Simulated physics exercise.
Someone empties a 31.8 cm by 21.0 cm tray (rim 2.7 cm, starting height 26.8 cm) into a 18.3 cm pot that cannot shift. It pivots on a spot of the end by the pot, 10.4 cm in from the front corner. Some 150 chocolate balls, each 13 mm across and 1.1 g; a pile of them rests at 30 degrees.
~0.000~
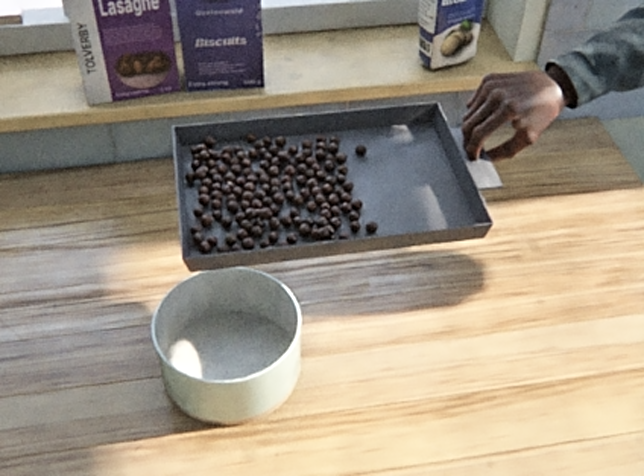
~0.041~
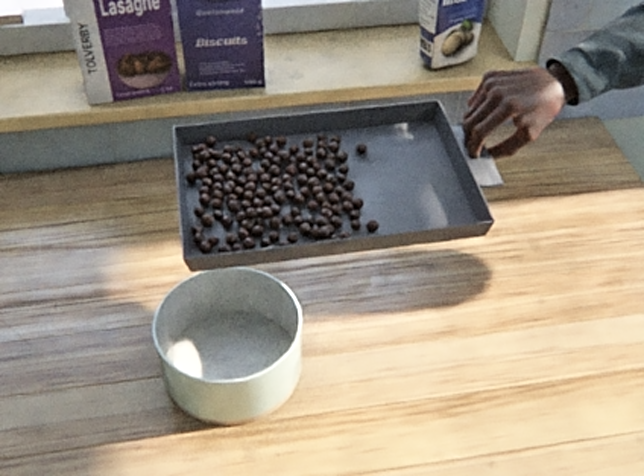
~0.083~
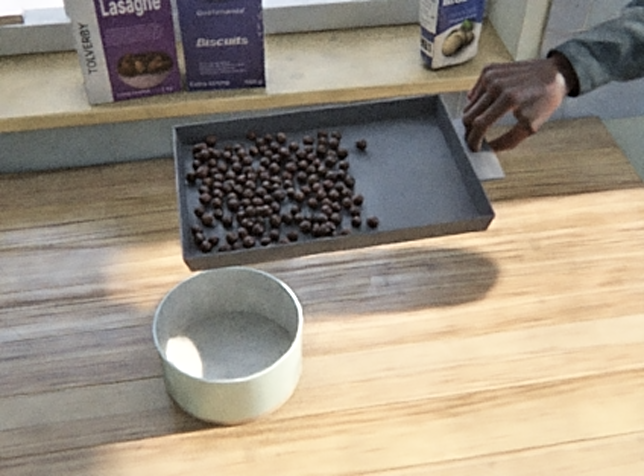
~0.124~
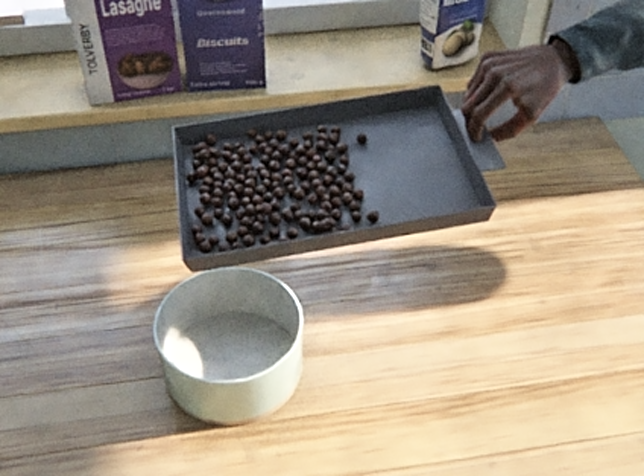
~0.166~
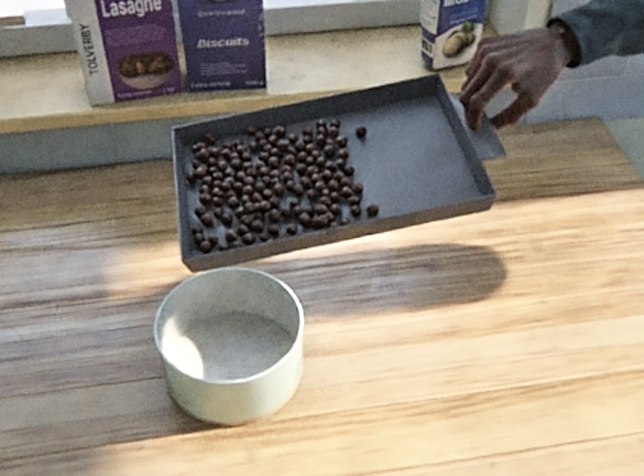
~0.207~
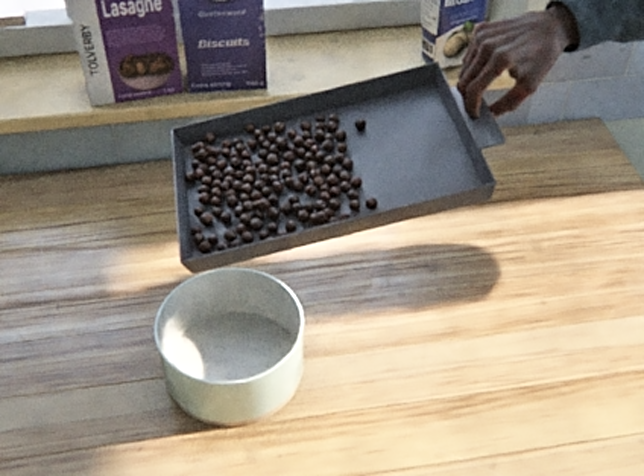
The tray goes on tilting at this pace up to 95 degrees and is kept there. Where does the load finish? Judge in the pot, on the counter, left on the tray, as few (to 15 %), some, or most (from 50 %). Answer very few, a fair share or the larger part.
Pot very few, counter the larger part, tray very few.
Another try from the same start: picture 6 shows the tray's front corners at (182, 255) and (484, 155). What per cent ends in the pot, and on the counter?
Pot 0, counter 100.
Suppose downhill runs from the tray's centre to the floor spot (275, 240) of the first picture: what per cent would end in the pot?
About 60 per cent.
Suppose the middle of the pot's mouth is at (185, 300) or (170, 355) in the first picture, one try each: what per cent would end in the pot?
Some 45 and 55 per cent.
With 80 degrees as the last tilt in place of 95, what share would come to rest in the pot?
Then about 0 per cent.
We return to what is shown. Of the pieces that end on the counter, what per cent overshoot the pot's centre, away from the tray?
About 100 per cent.
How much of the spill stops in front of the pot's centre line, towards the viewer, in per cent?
Some 50 per cent.
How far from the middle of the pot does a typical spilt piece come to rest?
About 24 cm.
After 0.74 s, tilt 51 degrees; the tray holds 100 %, the pot 0 %.
After 1.09 s, tilt 77 degrees; the tray holds 100 %, the pot 0 %.
Then, at 1.53 s, tilt 95 degrees; the tray holds 10 %, the pot 0 %.
By 2.7 s all is still; pot 0 %, counter 100 %, tray 0 %.
